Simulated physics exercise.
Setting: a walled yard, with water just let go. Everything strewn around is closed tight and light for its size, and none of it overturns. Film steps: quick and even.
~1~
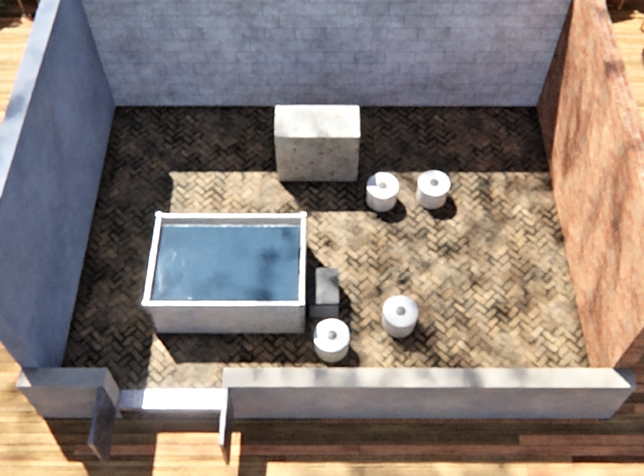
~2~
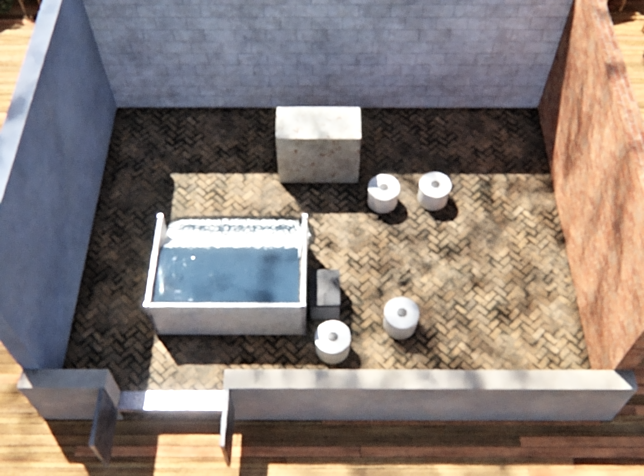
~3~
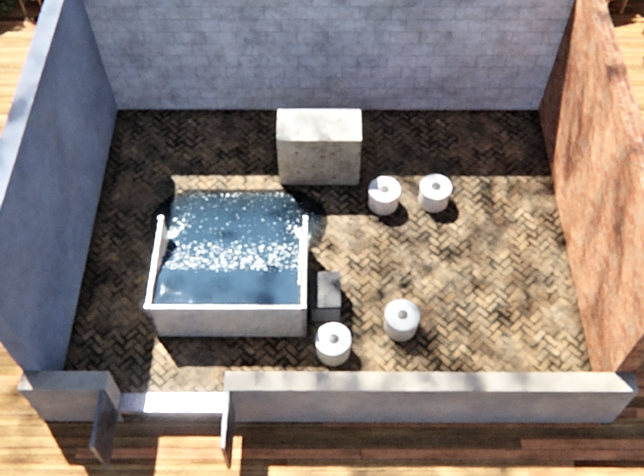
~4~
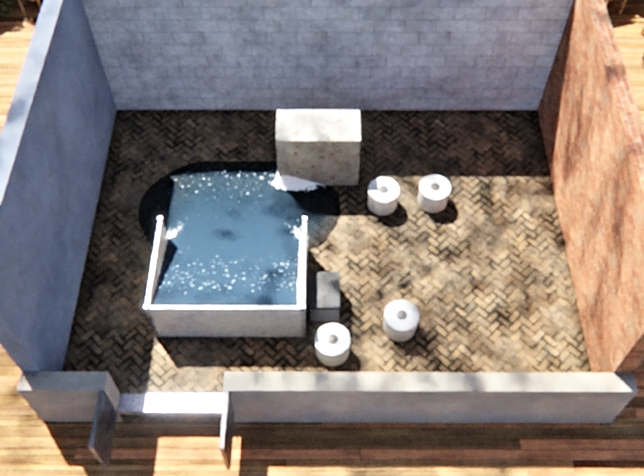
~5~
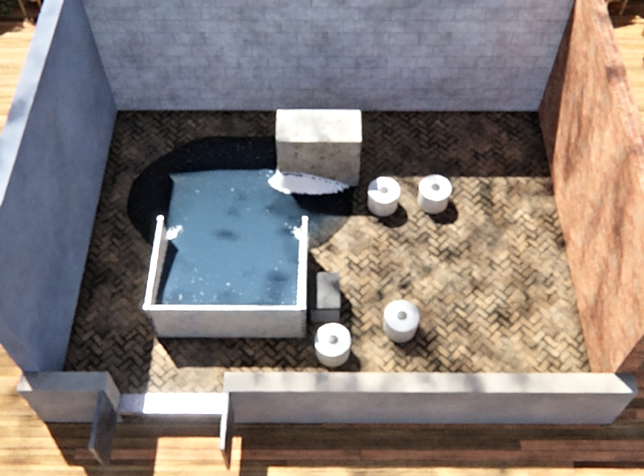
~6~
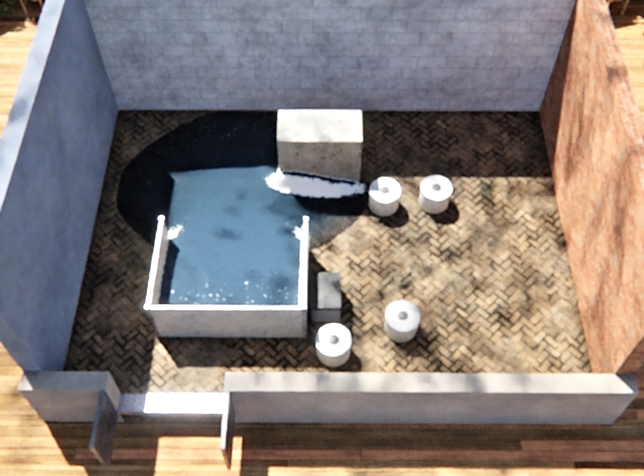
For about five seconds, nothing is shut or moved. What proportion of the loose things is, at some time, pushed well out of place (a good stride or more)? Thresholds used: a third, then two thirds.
I expect the share pushed well aside to be a third to two thirds.
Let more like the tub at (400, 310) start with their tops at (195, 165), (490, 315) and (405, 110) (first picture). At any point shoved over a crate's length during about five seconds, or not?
Outcome per entry: Knocked aside / stays where it is / knocked aside.
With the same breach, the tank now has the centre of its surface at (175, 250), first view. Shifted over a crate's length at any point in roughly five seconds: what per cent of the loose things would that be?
I reckon around 40 percent of them.
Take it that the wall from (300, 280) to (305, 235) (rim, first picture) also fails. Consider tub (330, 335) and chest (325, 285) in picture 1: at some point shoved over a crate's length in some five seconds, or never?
Here's the pair: Came up short, then made it that far.
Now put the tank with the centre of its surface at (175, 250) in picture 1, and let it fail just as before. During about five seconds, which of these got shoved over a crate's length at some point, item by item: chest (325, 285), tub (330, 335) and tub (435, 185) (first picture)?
The three, one by one: Short of that, short of that and past that mark.
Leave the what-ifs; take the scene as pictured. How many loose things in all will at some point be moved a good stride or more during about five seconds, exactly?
The count is 2.
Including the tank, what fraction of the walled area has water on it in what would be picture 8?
I reckon around 35 per cent.
A moment on, 0 of 5 are well off their spots; 0 afloat.
Next, 2 of 5 are well off their spots; 0 afloat.
Later, 2 of 5 are well off their spots; 1 afloat.
In the end, 2 of 5 are well off their spots, and 2 have been at some point; 2 afloat.
